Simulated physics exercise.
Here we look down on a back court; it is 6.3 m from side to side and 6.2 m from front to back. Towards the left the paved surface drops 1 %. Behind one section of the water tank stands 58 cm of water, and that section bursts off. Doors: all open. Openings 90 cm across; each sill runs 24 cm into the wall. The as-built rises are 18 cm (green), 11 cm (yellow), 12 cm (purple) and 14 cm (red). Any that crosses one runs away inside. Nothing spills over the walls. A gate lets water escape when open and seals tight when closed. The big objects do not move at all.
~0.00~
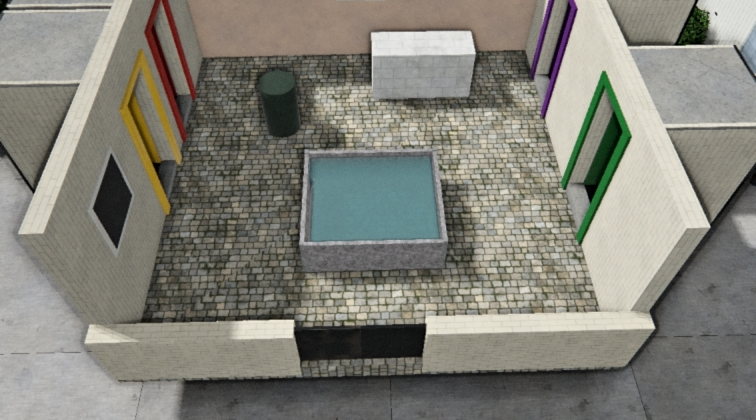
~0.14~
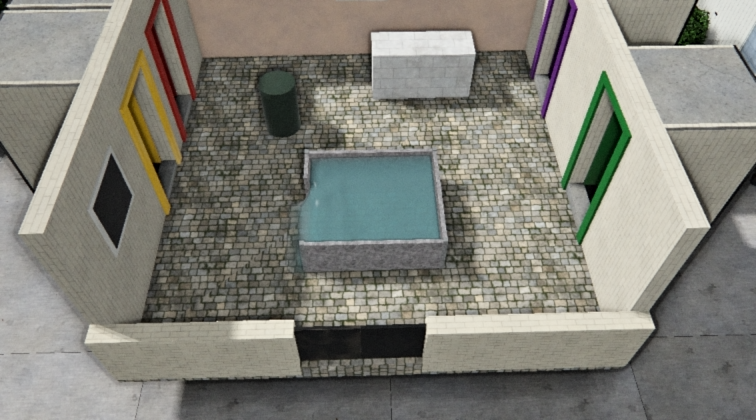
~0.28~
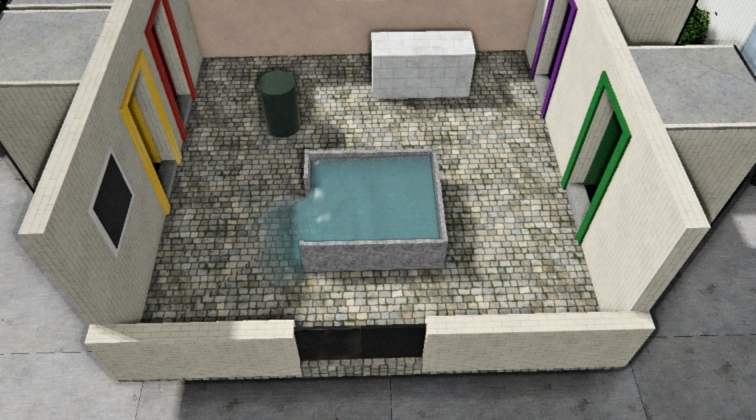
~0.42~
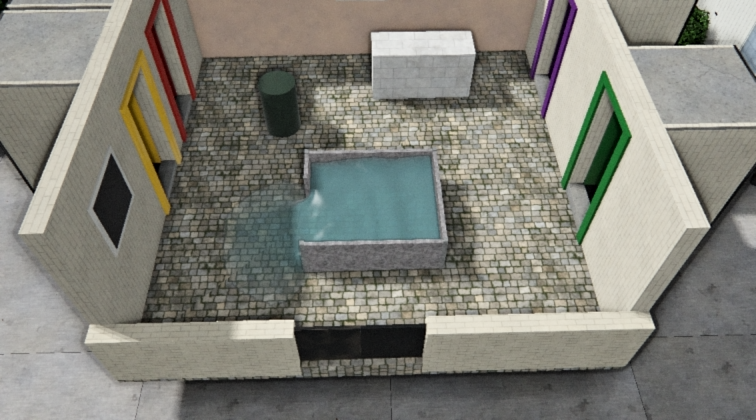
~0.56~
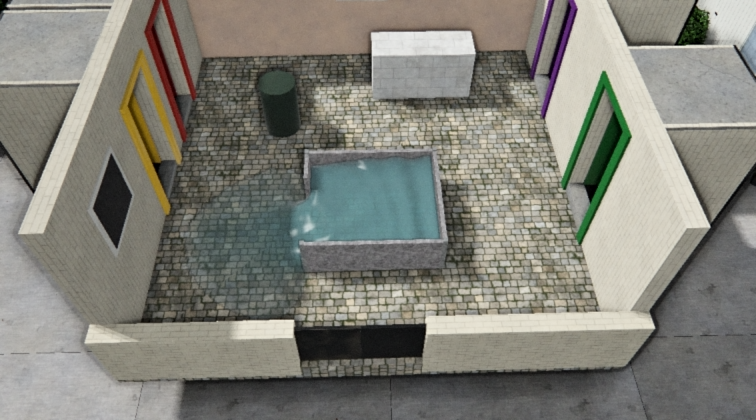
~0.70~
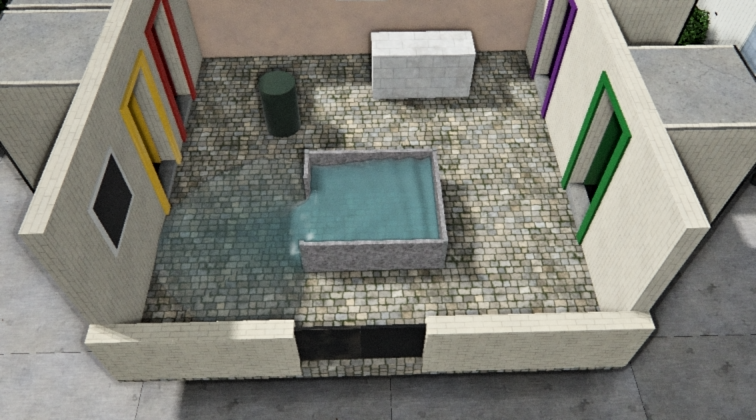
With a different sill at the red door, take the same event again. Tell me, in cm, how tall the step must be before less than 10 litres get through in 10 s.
It would have to be roughly 6 cm high.
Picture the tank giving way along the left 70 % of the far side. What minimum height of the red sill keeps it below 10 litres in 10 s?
In that case about 11.5 cm.
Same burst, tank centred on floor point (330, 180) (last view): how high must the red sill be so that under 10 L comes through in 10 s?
4.5 cm or thereabouts.
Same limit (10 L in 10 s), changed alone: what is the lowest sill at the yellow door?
Roughly 19 cm at the yellow door.
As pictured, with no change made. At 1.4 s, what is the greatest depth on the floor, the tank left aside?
Max depth: Around 34 cm.
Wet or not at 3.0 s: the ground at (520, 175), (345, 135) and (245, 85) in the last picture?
First bone-dry, second bone-dry, third wet through.
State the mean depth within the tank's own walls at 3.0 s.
Roughly 19 cm.
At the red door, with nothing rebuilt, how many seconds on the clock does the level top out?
9.0 s.
After 1.4 s water covers 20 % of the floor, deepest (34 cm) near (135, 354); it has not reached the red door.
After 3.0 s water covers 35 % of the floor, deepest (26 cm) near (135, 354); 7 cm at the red door, 0 litres in over its 14 cm sill.
After 10.0 s water covers 95 % of the floor, deepest (9 cm) near (202, 65); 8 cm at the red door, 0 litres in over its 14 cm sill.
At the red door as built, the water arrived by 1.7 s and peaked near 9 cm at 9.2 s.
Run again over the same 10 s with other heights there, 14 litres in over 5.5 cm, 4 litres over 7.5 cm. The limit of 10 litres is kept from about 6 cm up.
